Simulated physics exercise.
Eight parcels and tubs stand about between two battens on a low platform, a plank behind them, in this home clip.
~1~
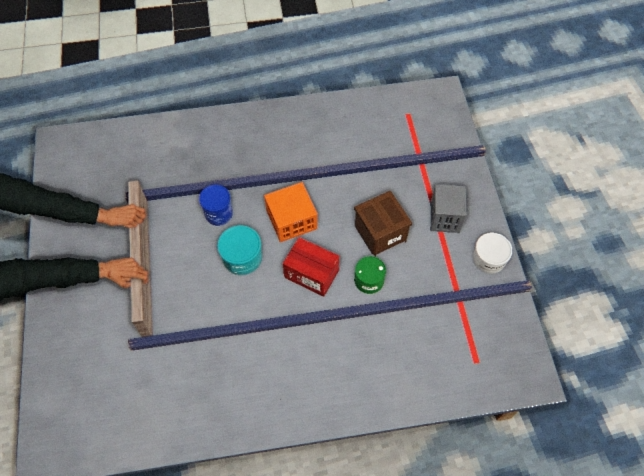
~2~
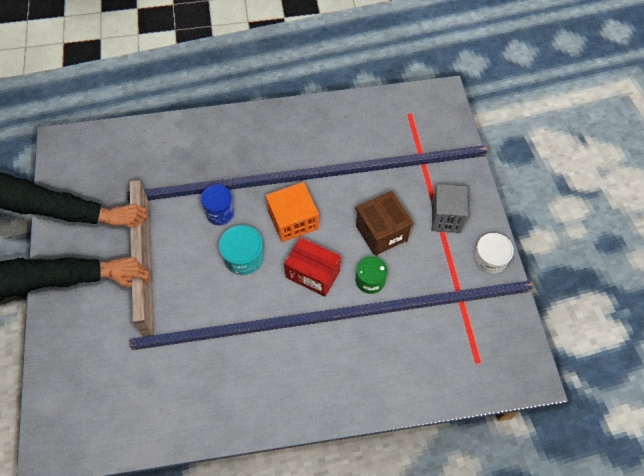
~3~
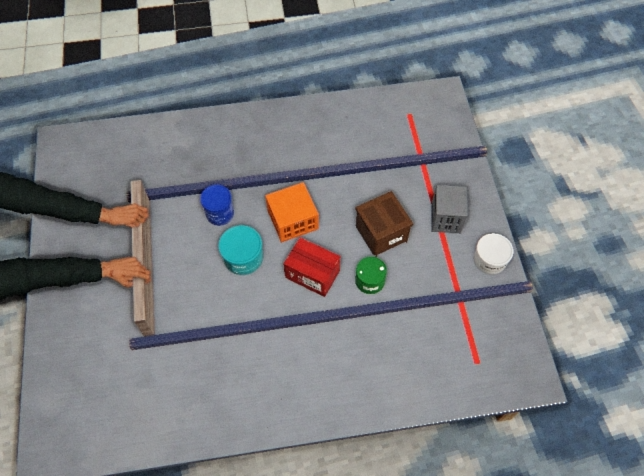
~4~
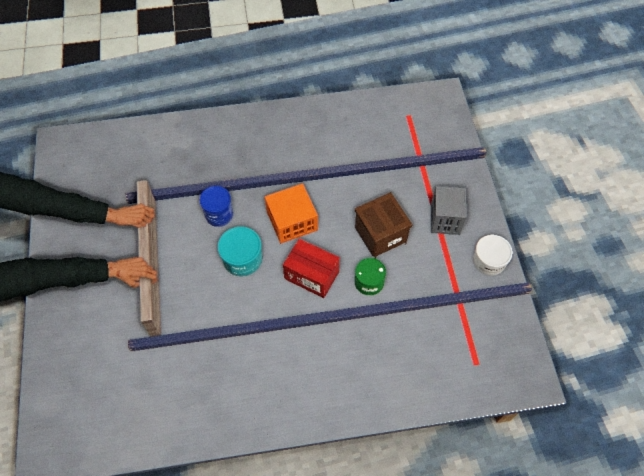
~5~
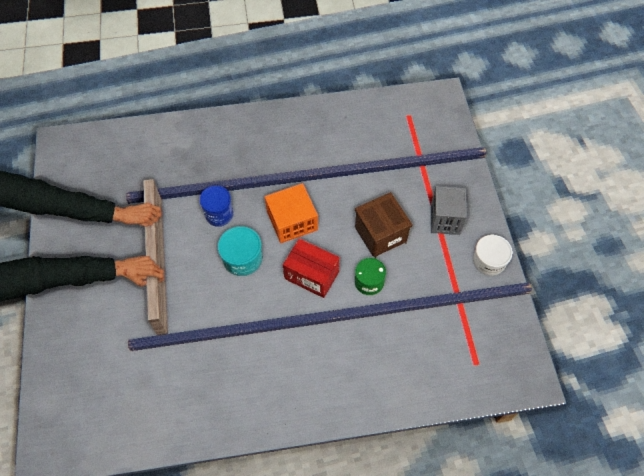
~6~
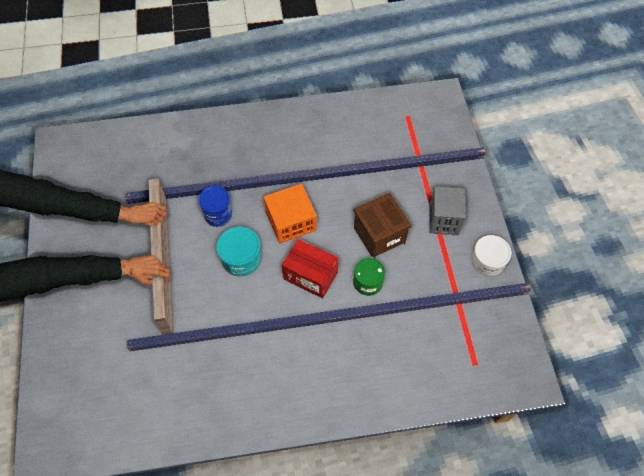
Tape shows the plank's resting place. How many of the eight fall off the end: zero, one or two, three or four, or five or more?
So the tally of ones that come down is one, perhaps two, really.
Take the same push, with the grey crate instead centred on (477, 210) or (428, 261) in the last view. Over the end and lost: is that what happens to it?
At the first spot it tips off, and at the second it tips off.
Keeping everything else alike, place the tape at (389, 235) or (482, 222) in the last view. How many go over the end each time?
In that order 0 and 5.
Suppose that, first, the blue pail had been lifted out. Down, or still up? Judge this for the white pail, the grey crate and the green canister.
The white pail falls, the grey crate comes down, the green canister remains up.
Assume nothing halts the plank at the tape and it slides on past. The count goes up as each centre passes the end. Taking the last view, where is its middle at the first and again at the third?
At (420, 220) for the first, at (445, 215) for the third.
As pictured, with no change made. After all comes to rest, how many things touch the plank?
It touches 3.
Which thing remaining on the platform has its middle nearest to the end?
The brown tote winds up nearest.
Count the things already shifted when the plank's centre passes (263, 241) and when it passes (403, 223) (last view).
It comes to 4 for the first spot, 8 for the other.
Early on, none off yet; white pail at rest near (491, 256); grey crate at rest near (447, 211); brown tote at rest near (381, 226).
A while later, none off yet; white pail at rest near (491, 256); grey crate at rest near (447, 211); brown tote travelled about its own width near (411, 234).
Finally, the number that fall off is one or two; lost, grey crate and white pail.
